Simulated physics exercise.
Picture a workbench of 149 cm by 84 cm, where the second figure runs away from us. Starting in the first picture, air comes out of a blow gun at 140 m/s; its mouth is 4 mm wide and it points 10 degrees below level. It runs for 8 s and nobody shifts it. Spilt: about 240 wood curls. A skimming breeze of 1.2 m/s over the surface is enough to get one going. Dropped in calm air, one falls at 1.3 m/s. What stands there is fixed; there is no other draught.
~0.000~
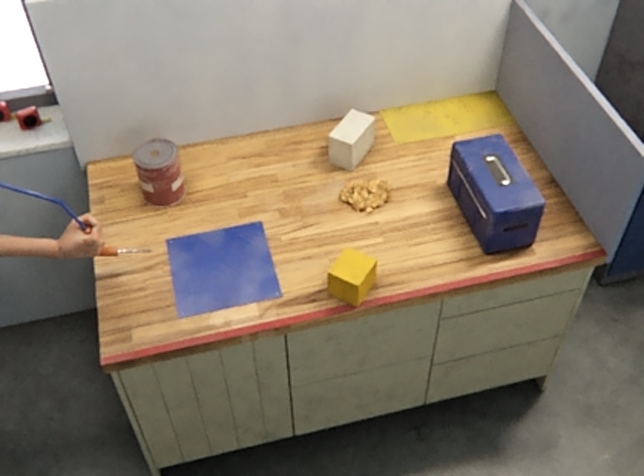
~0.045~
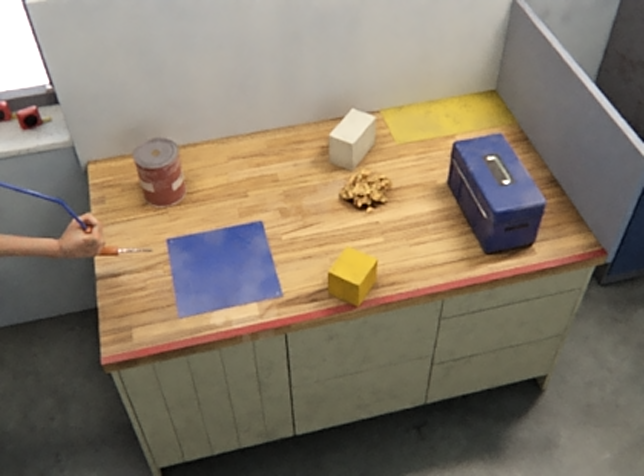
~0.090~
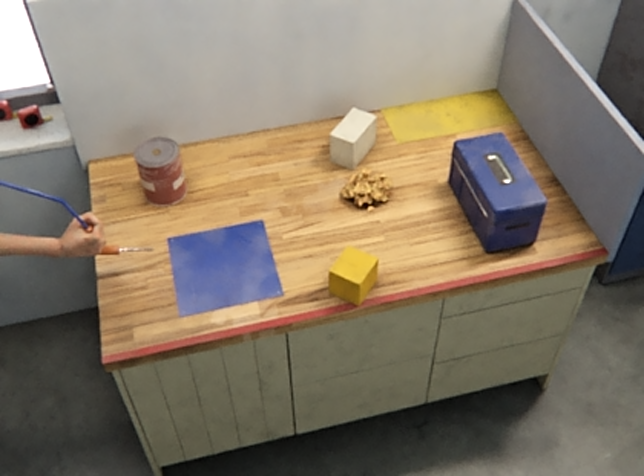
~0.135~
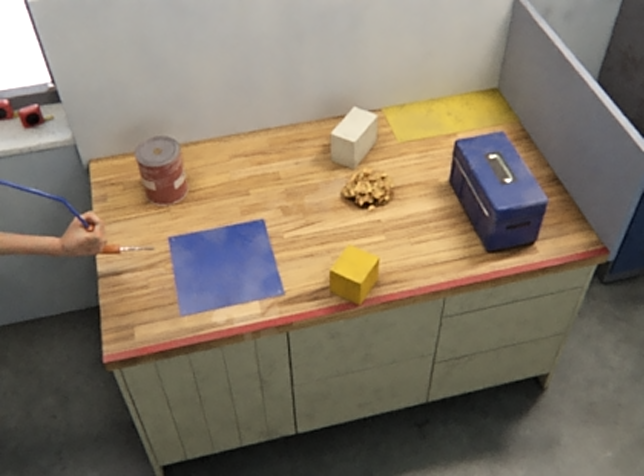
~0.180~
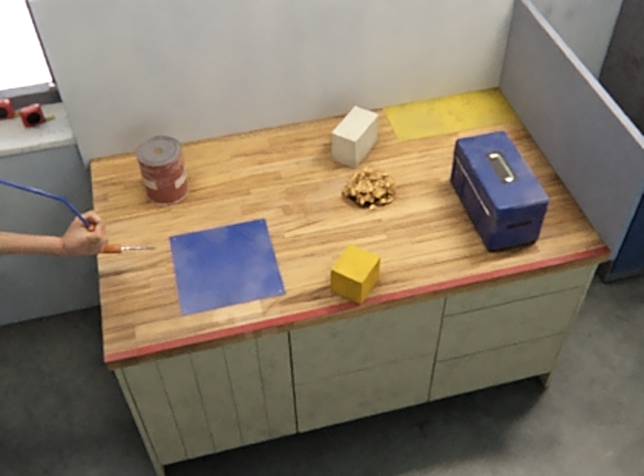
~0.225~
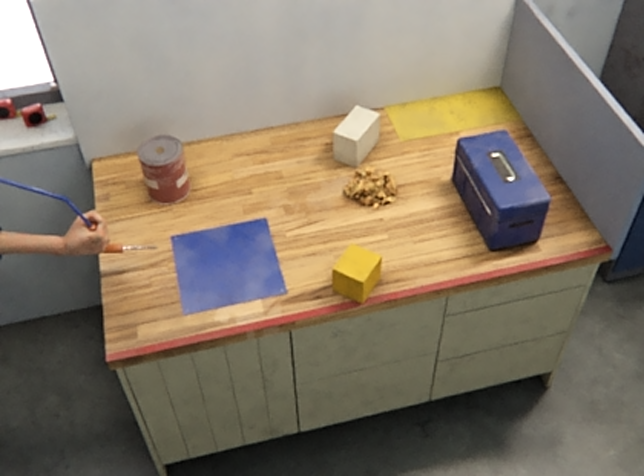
The footage shows a hand at the left holding a nozzle with a blue hose toward a wooden workbench bearing wood curls, blocks, a red can and a blue toolbox, while nothing on the bench visibly stirs.
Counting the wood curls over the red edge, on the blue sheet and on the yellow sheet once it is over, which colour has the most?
The yellow one has the most.
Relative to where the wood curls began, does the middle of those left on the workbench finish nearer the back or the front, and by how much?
Direction to the rear, distance about 20 cm.
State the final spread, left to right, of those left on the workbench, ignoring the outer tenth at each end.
About 20 cm.
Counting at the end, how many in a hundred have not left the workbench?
Roughly 100 per cent.
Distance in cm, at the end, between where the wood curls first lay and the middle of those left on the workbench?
The middle is roughly 65 cm from where it started.
After 1.6 s, 76 % are on the move or not yet settled, 0 % are on the blue sheet, 0 % over the red edge and 49 % on the yellow sheet; the middle of those still in play is near (511, 121).
After 2.6 s, 68 % are on the move or not yet settled, 0 % are on the blue sheet, 0 % over the red edge and 49 % on the yellow sheet; the middle of those still in play is near (511, 121).
After 4.4 s, 59 % are on the move or not yet settled, 0 % are on the blue sheet, 0 % over the red edge and 50 % on the yellow sheet; the middle of those still in play is near (516, 118).
After 8.0 s, at the end, 0 % are on the blue sheet, 1 % over the red edge and 51 % on the yellow sheet; the middle of those still in play is near (516, 118).
